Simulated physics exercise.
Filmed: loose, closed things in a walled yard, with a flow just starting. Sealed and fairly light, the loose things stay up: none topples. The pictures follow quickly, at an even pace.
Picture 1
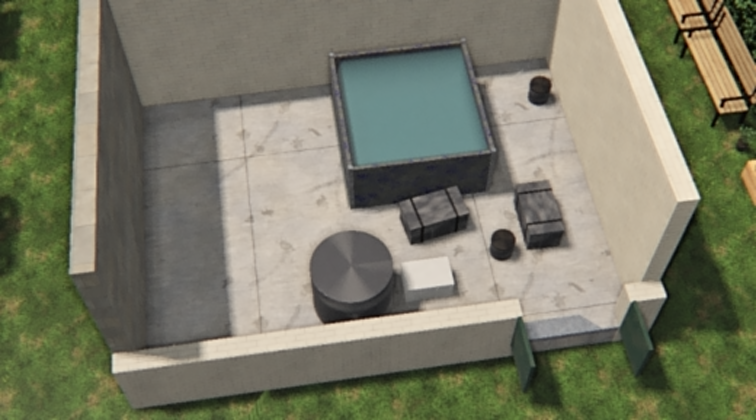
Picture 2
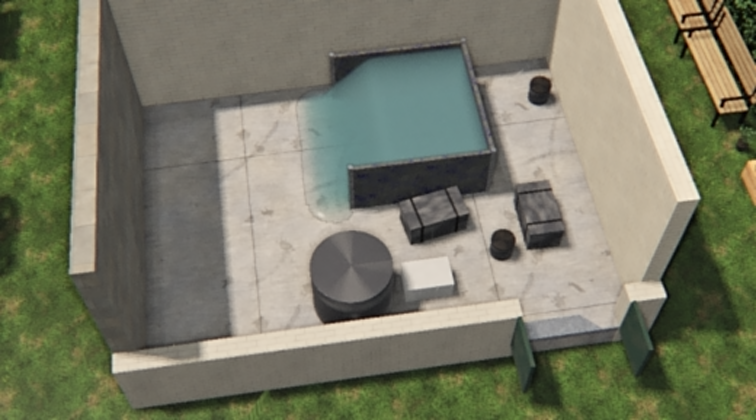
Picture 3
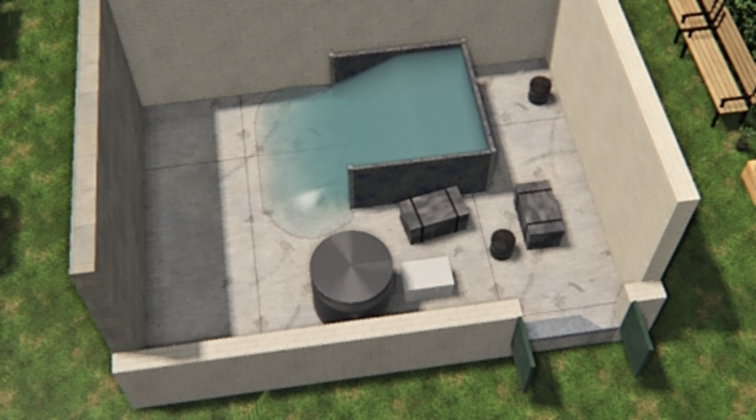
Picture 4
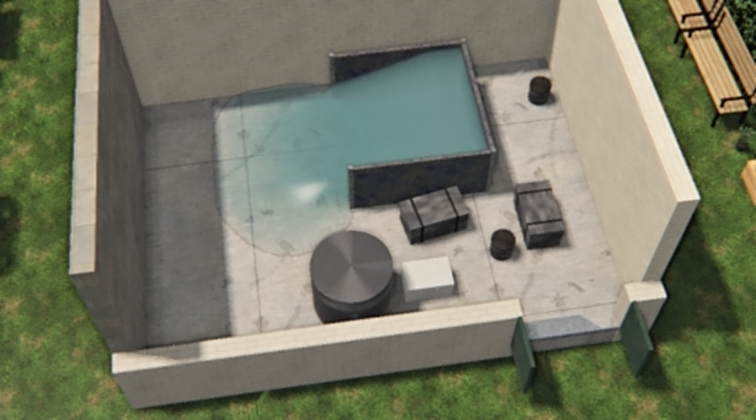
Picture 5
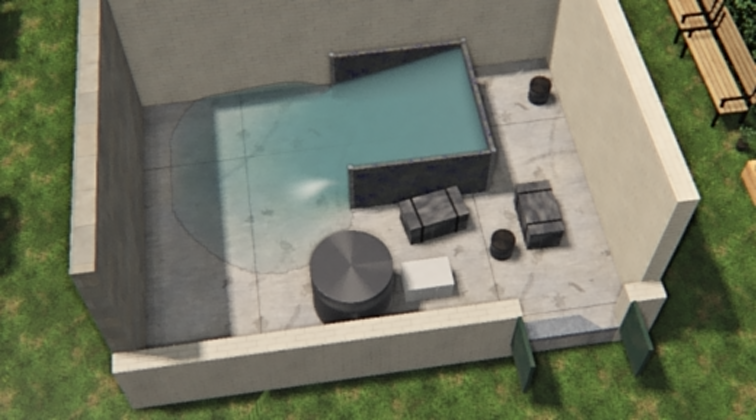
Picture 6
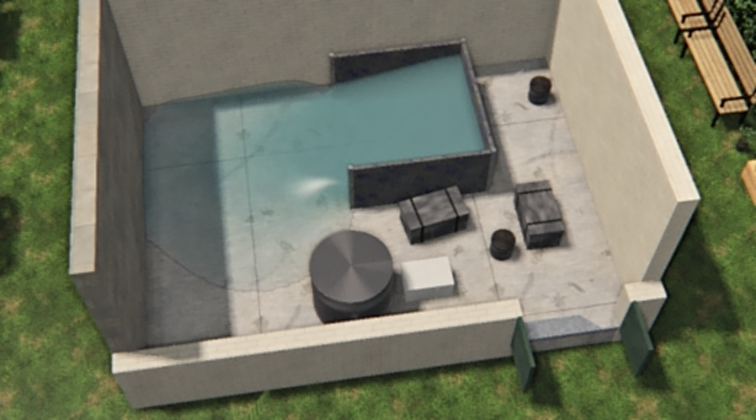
Teal water pours from the left side of a raised square tank and spreads leftward over the pale paving, reaching the left wall, while everything else and the camera stay still. The walled yard, set in grass, is seen from high above. Two dark trunks and two small black pails sit right of a round dark-grey drum and a white block.
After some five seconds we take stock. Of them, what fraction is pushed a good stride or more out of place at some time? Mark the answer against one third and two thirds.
Fewer than a third of them.
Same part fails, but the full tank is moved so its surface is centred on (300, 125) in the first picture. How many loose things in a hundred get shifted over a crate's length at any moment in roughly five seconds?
That comes out at some 40 %.
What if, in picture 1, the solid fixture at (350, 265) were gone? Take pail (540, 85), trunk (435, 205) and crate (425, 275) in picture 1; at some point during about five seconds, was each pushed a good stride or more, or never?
In the order given: Stayed put, got displaced, got displaced.
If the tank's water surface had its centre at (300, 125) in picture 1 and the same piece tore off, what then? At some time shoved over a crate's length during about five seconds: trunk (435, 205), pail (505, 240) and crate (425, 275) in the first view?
Lab note - in sequence: Displaced that much; less than that; less than that.
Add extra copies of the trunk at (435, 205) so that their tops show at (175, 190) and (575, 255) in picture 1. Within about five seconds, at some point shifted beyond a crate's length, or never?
Displaced, stays put.
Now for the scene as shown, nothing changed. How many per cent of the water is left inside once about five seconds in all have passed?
Close to 100 per cent.
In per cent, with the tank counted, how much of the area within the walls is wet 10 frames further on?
I reckon around 55 per cent.
A moment on, 0 of 5 are well off their spots; 0 afloat.
Next, 0 of 5 are well off their spots; 0 afloat.
Later, 0 of 5 are well off their spots; 0 afloat.
In the end, 1 of 5 are well off their spots, and 1 have been at some point; 3 afloat.
